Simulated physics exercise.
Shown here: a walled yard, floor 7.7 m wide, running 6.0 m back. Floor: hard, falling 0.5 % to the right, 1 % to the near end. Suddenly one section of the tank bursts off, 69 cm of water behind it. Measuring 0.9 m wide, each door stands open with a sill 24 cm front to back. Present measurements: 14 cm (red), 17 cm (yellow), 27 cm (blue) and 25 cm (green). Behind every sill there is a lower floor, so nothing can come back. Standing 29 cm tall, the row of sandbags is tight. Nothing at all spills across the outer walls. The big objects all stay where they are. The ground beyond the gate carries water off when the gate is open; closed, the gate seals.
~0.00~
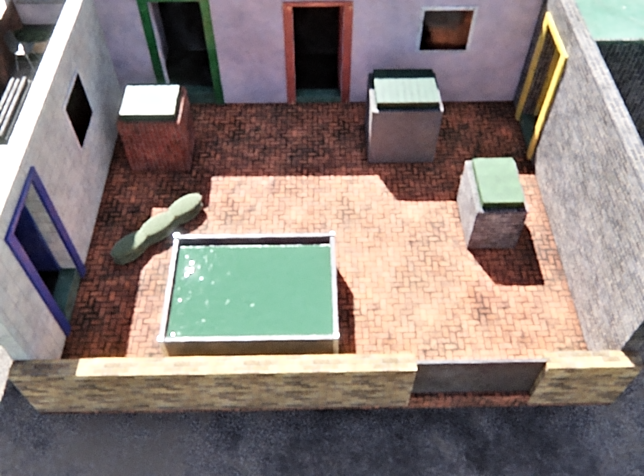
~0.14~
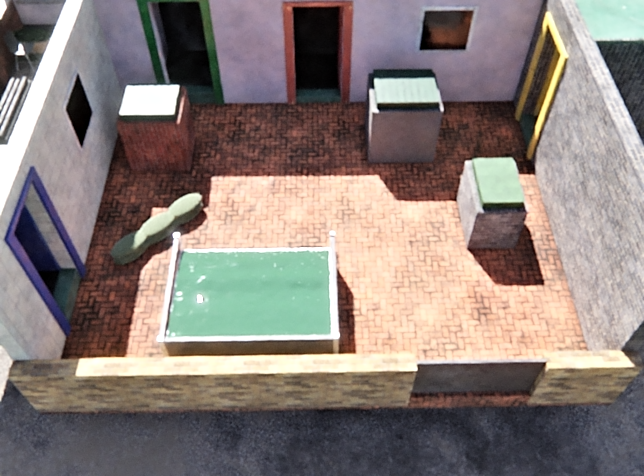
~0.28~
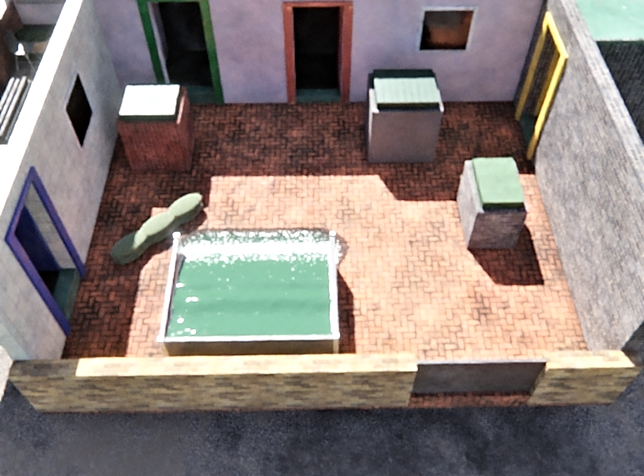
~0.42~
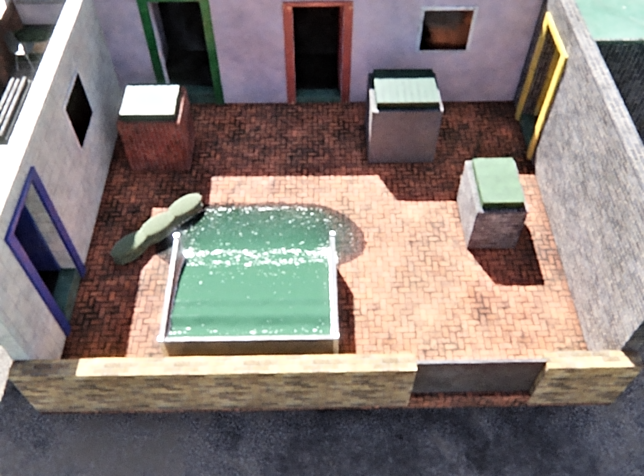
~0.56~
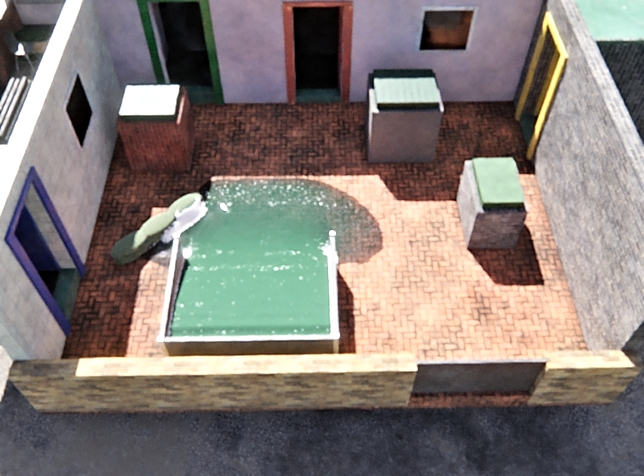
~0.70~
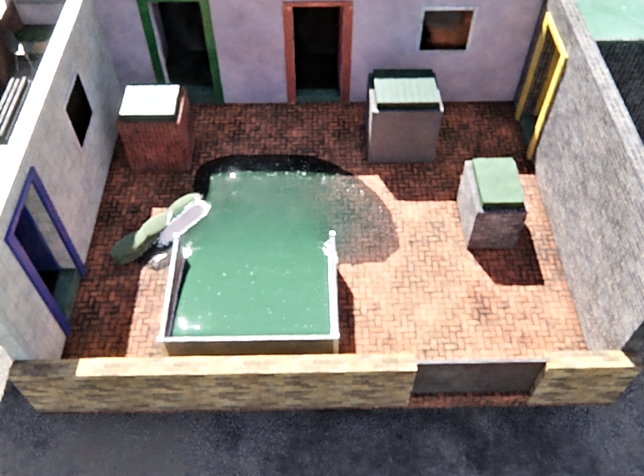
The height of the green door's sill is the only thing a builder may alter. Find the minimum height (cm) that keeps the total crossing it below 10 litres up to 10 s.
The minimum is roughly 19 cm.
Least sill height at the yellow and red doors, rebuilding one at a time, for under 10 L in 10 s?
You'd want some 14.0 cm at yellow and some 27 cm at red.
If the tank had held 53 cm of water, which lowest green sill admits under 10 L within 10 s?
Step height: Approx. 13.5 cm.
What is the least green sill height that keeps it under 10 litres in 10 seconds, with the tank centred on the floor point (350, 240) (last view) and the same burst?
Then about 13.5 centimetres at the least.
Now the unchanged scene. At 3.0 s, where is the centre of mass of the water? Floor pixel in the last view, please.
My guess is close to (276, 183).
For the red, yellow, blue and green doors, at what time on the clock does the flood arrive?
Red: 1.1 s; yellow: 3.0 s; blue: 2.0 s; green: 1.4 s.
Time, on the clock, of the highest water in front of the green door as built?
Around 2.2 seconds.
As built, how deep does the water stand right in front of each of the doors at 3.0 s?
In cm - red: 27, yellow: 3, blue: 4, green: 17.
After 1.4 s water covers 35 % of the floor, deepest (34 cm) near (192, 226); 7 cm at the green door, 0 litres in over its 25 cm sill.
After 3.0 s water covers 60 % of the floor, deepest (32 cm) near (365, 135); 17 cm at the green door, 1 litre in over its 25 cm sill.
After 10.0 s water covers 95 % of the floor, deepest (14 cm) near (550, 380); 3 cm at the green door, 1 litre in over its 25 cm sill.
At the green door as built, the water arrived by 1.4 s and peaked near 22 cm at 2.2 s.
Run again over the same 10 s with other heights there, 22 litres in over 16 cm, 4 litres over 22 cm. The limit of 10 litres is kept from about 19 cm up.
